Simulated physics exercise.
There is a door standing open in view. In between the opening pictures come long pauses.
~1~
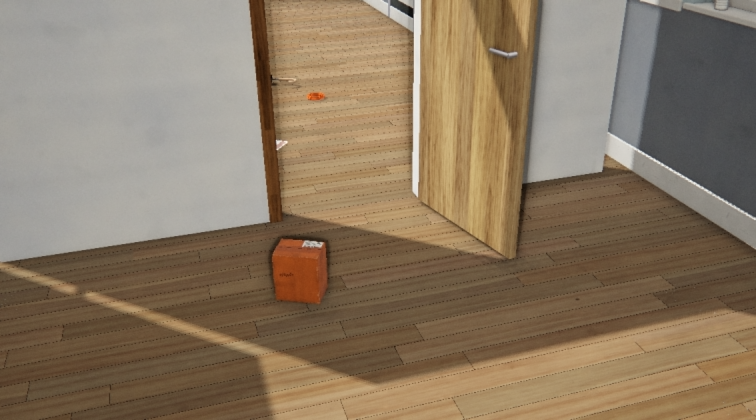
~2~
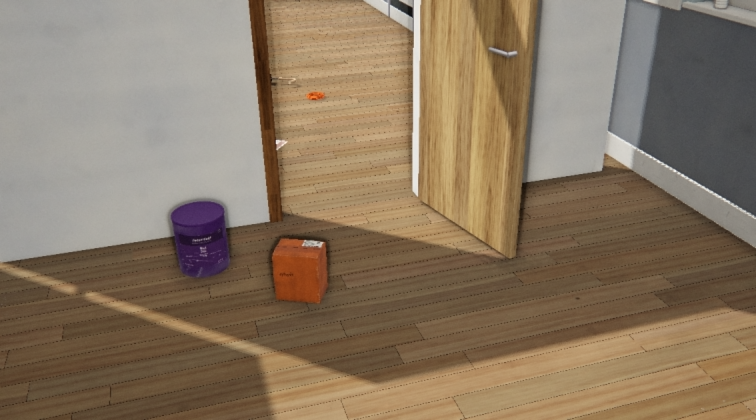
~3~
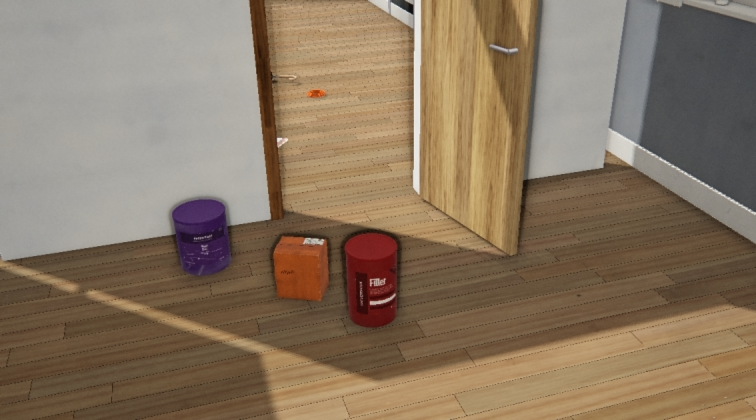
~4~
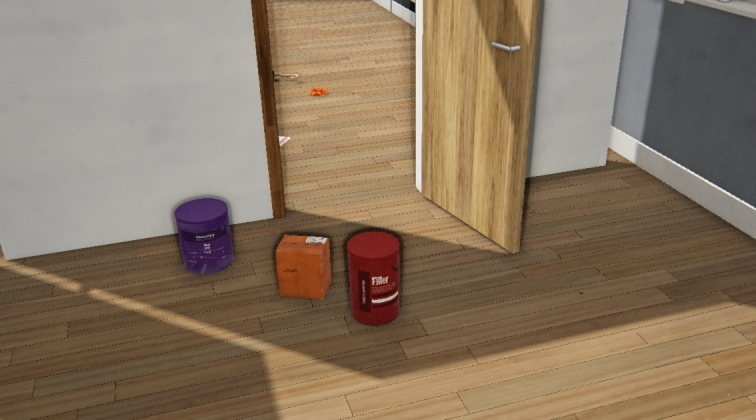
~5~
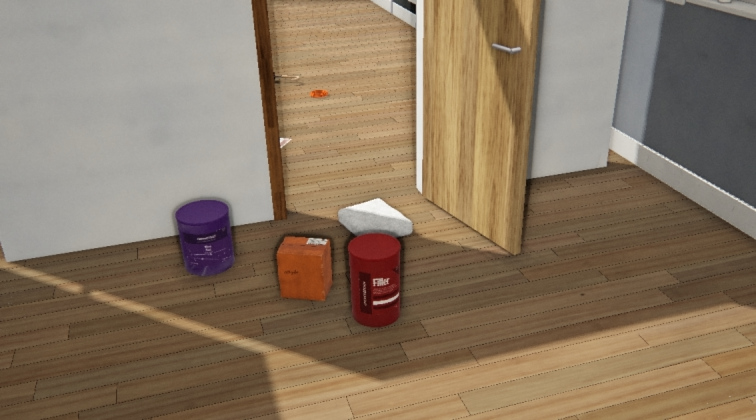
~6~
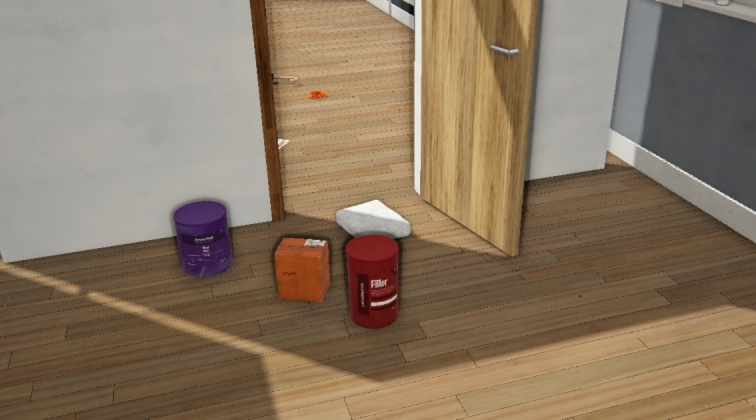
Orange parcel sitting on a wood floor by a wide-open door, with a purple pail, red pail and white cushion appearing in turn.
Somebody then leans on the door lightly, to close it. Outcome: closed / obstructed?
The door will fit snugly into its frame.
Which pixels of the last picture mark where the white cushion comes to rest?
Near pixel (311, 188).
Then, 1.20 s past the last view, open by 54°; white cushion displaced a little near (357, 221).
Then, 1.80 s past the last view, open by 18°; white cushion displaced about its own width near (320, 207).
Finally, open by 0°; moved from the start, white cushion; the other 3 still in place. Final places as the last picture's camera would see them, white cushion near (311, 188).
